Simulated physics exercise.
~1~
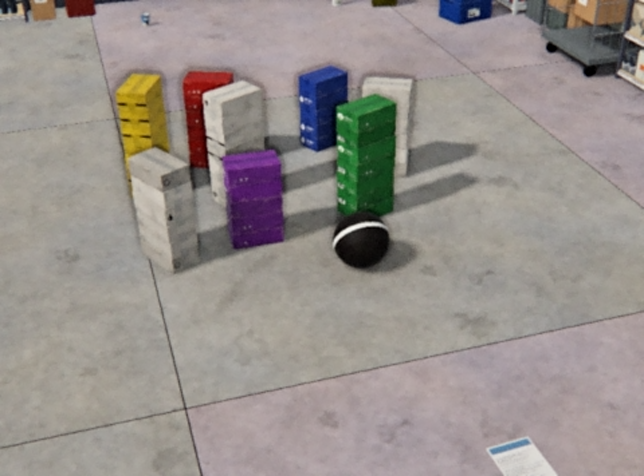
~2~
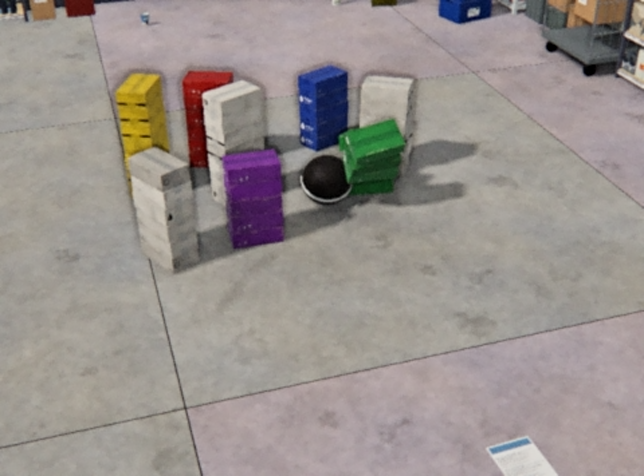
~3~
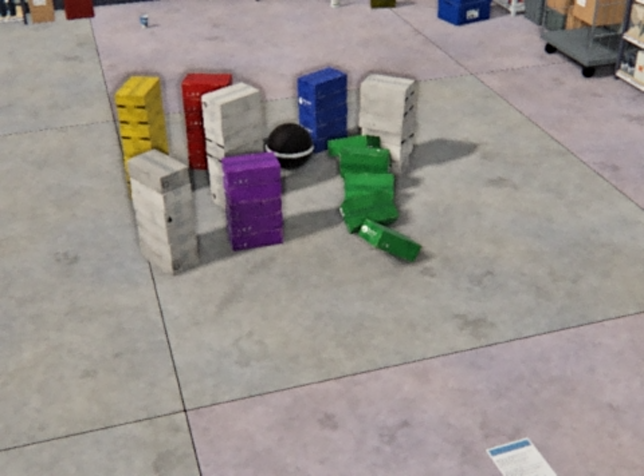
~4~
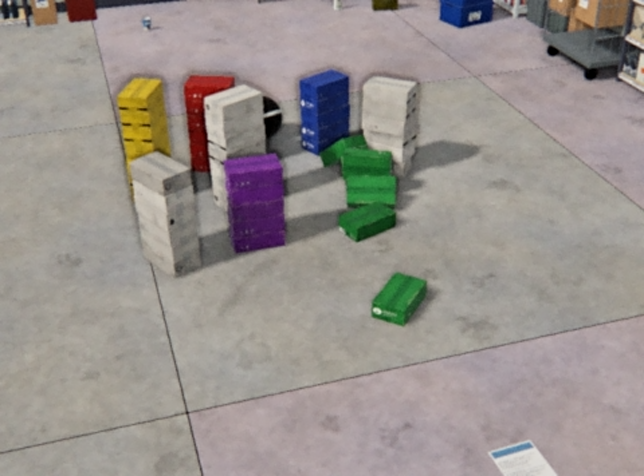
Tall stacks of colored boxes stood on a concrete floor as a black ball with a white stripe knocked into the green one, toppling it into a scattered heap, then rolled away behind a white stack while the others stayed standing.
